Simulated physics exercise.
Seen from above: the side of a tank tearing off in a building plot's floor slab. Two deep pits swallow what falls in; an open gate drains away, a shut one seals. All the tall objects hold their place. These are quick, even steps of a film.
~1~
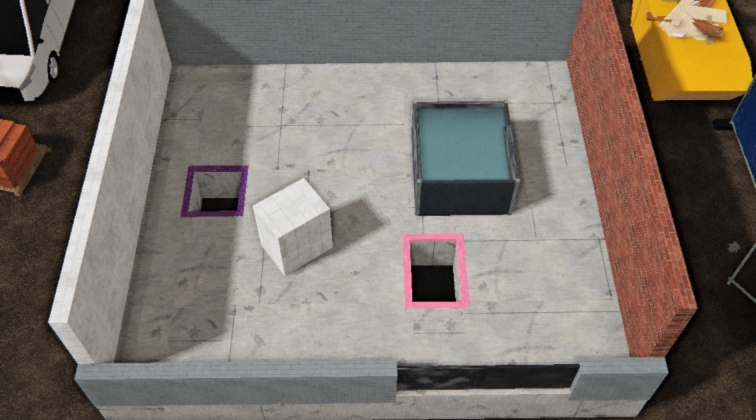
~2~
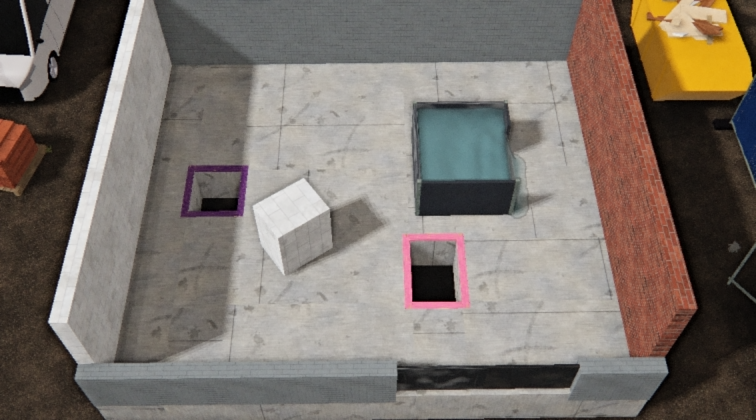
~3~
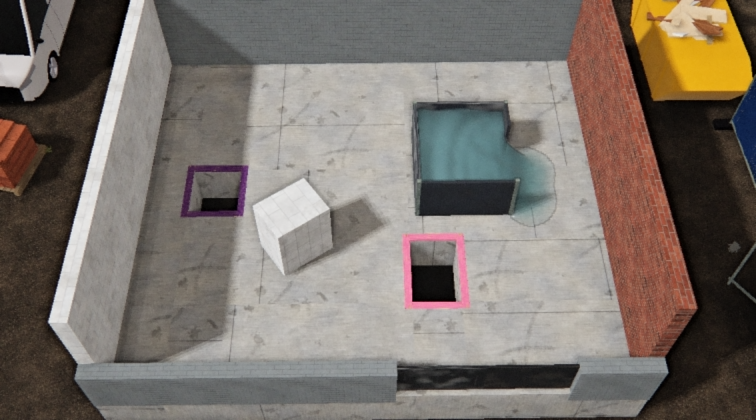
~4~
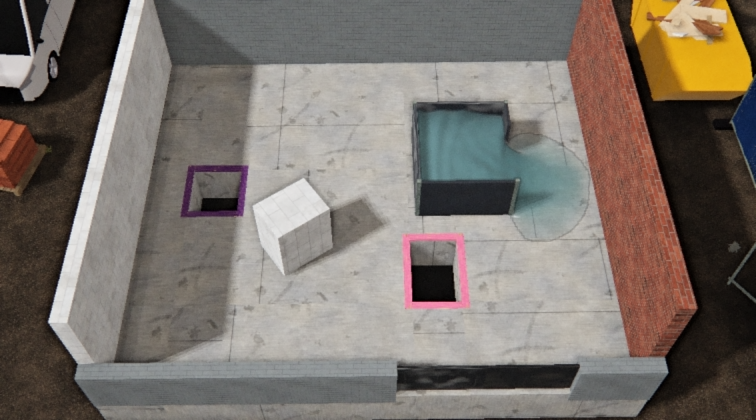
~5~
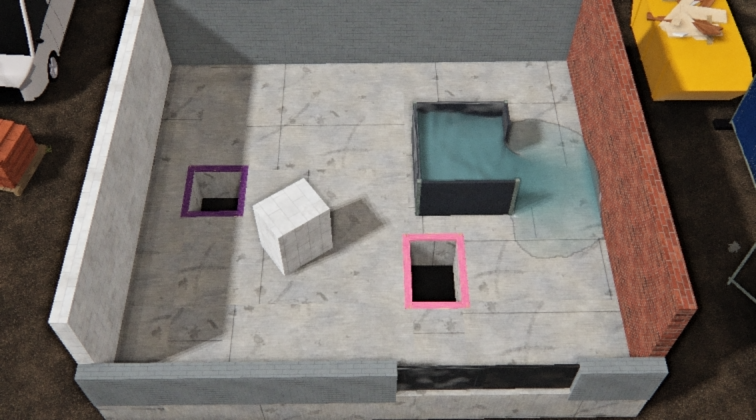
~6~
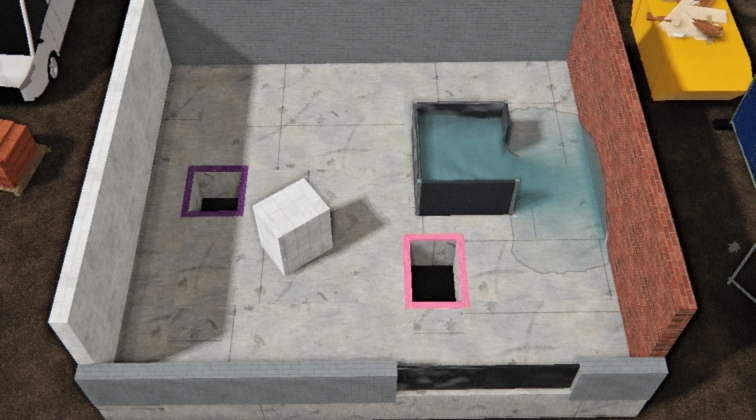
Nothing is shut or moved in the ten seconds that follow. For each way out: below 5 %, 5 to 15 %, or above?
In the end: The gate takes less than 5 %; the purple pit takes between 5 and 15 %; the pink pit takes between 5 and 15 %.
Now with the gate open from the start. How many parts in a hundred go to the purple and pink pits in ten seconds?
Per cent: Purple 4, pink 4.
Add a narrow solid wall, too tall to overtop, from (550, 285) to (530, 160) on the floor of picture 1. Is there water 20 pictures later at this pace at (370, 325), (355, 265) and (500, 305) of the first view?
As listed: Wet, clear, under water.
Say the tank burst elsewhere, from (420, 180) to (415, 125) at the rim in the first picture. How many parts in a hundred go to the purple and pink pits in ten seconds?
Parts in a hundred: Purple 35, pink 2.
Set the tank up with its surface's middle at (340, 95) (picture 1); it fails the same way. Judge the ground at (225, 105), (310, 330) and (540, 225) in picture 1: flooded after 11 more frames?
As listed: No water, free of water, flooded.
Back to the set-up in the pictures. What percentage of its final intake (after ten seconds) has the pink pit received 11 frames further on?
Some 0 per cent.
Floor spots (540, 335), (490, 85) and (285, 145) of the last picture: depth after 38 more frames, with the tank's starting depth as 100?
In turn 12, 8 and 2 in a hundred.
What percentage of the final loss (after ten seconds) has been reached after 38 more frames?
Some 20 per cent.
A moment on, water covers 10 % of the floor; the gate 0 %, the purple pit 0 %, the pink pit 0 %.
Next, water covers 20 % of the floor; the gate 0 %, the purple pit 0 %, the pink pit 0 %.
Then, water covers 40 % of the floor; the gate 0 %, the purple pit 0 %, the pink pit 0 %.
Later, water covers 80 % of the floor; the gate 0 %, the purple pit 0 %, the pink pit 4 %.
In the end, water covers 95 % of the floor; the gate 0 %, the purple pit 10 %, the pink pit 8 %.
